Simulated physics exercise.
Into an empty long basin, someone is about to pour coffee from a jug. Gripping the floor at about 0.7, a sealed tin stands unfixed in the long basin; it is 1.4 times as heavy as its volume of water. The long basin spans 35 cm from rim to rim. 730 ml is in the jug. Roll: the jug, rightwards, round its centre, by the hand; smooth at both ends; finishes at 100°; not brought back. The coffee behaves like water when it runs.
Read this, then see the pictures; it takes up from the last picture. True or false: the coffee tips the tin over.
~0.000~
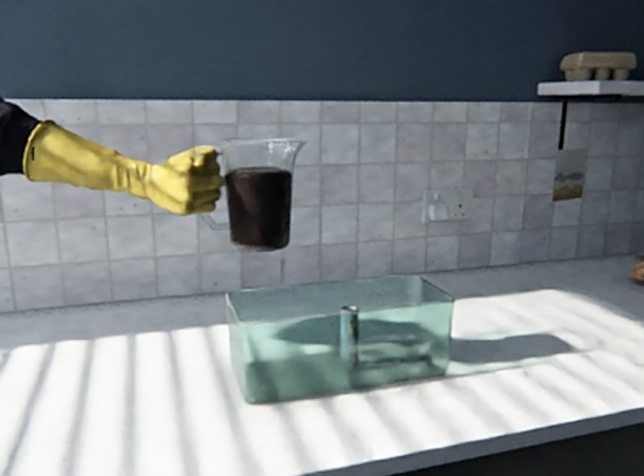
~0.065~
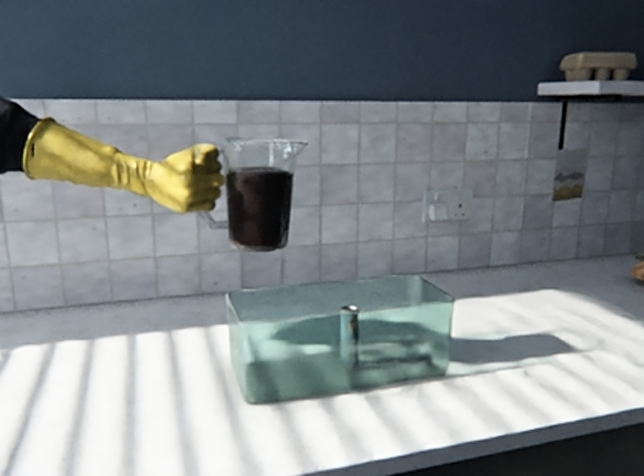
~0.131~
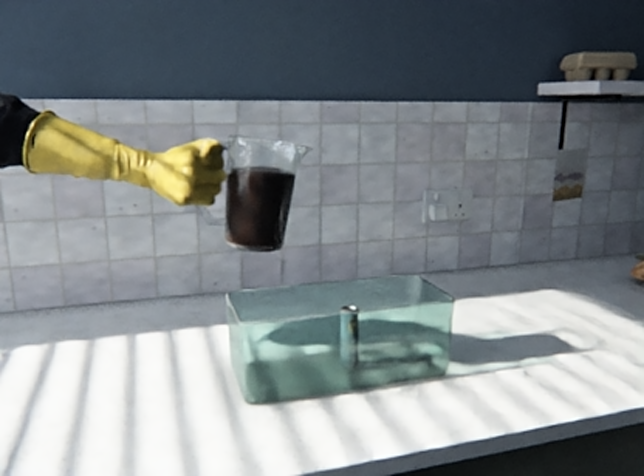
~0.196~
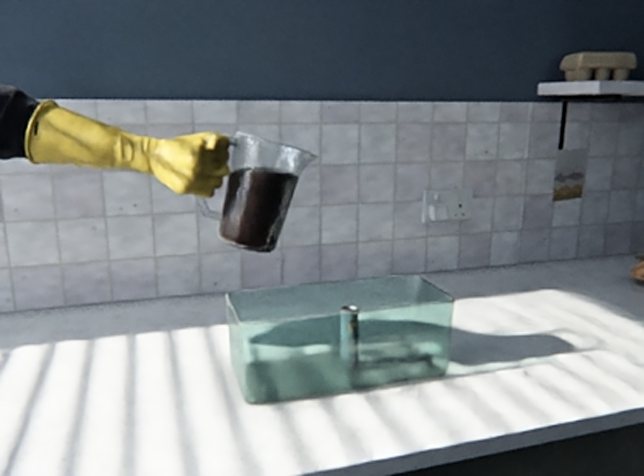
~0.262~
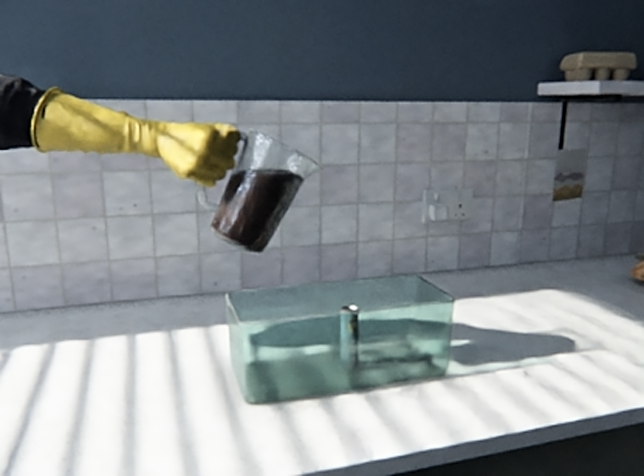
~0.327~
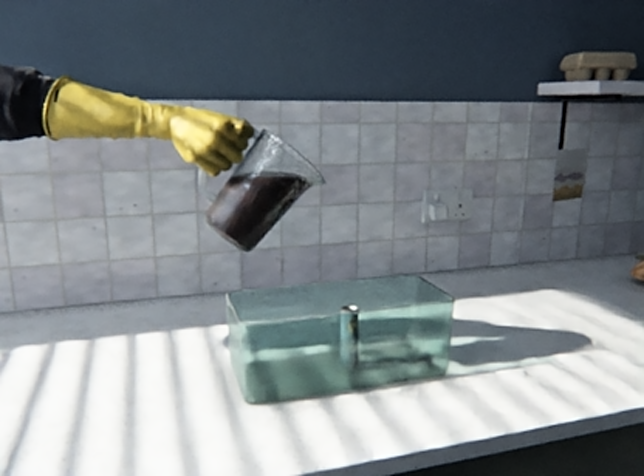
False.
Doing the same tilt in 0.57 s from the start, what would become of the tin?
Result: Tin still standing.
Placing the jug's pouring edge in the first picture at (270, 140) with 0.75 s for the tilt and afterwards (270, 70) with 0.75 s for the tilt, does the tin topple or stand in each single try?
Run one: It tumbles. Run two: It tumbles.
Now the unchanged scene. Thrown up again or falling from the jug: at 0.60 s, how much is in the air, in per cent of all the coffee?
Some 20 % is the figure.
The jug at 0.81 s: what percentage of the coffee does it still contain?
I'd say some 30 per cent remains.
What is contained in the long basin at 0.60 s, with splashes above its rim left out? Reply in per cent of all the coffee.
6 %, give or take.
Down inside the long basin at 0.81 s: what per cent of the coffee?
Roughly 46 %.
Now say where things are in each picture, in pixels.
Tilt 0°; pouring edge (306, 141); surface from (226, 171) to (289, 170); the long basin's rim runs from (232, 309) to (435, 288); the tin's top is at (350, 311), in the first picture.
Tilt 2°; pouring edge (307, 142); surface from (227, 171) to (290, 170), in the second picture.
Tilt 7°; pouring edge (312, 147); surface from (228, 171) to (291, 171), in the third picture.
Tilt 16°; pouring edge (317, 156); surface from (231, 174) to (295, 172), in the fourth picture.
Tilt 27°; pouring edge (323, 168); surface from (226, 189) to (302, 173), in the fifth picture.
Tilt 40°; pouring edge (326, 183); surface from (219, 193) to (312, 178), in the sixth picture.
By 0.60 s the tilt is 91° and 74 per cent is still to pour; the tin stands where it began.
By 0.81 s the tilt is 100° and 30 per cent is still to pour; the tin stands where it began.
By 1.02 s the tilt is 100° and 8 per cent is still to pour; the tin stands where it began.
By 1.25 s the tilt is 100° and 1 per cent is still to pour; the tin stands where it began.
At rest the tin stands where it began.
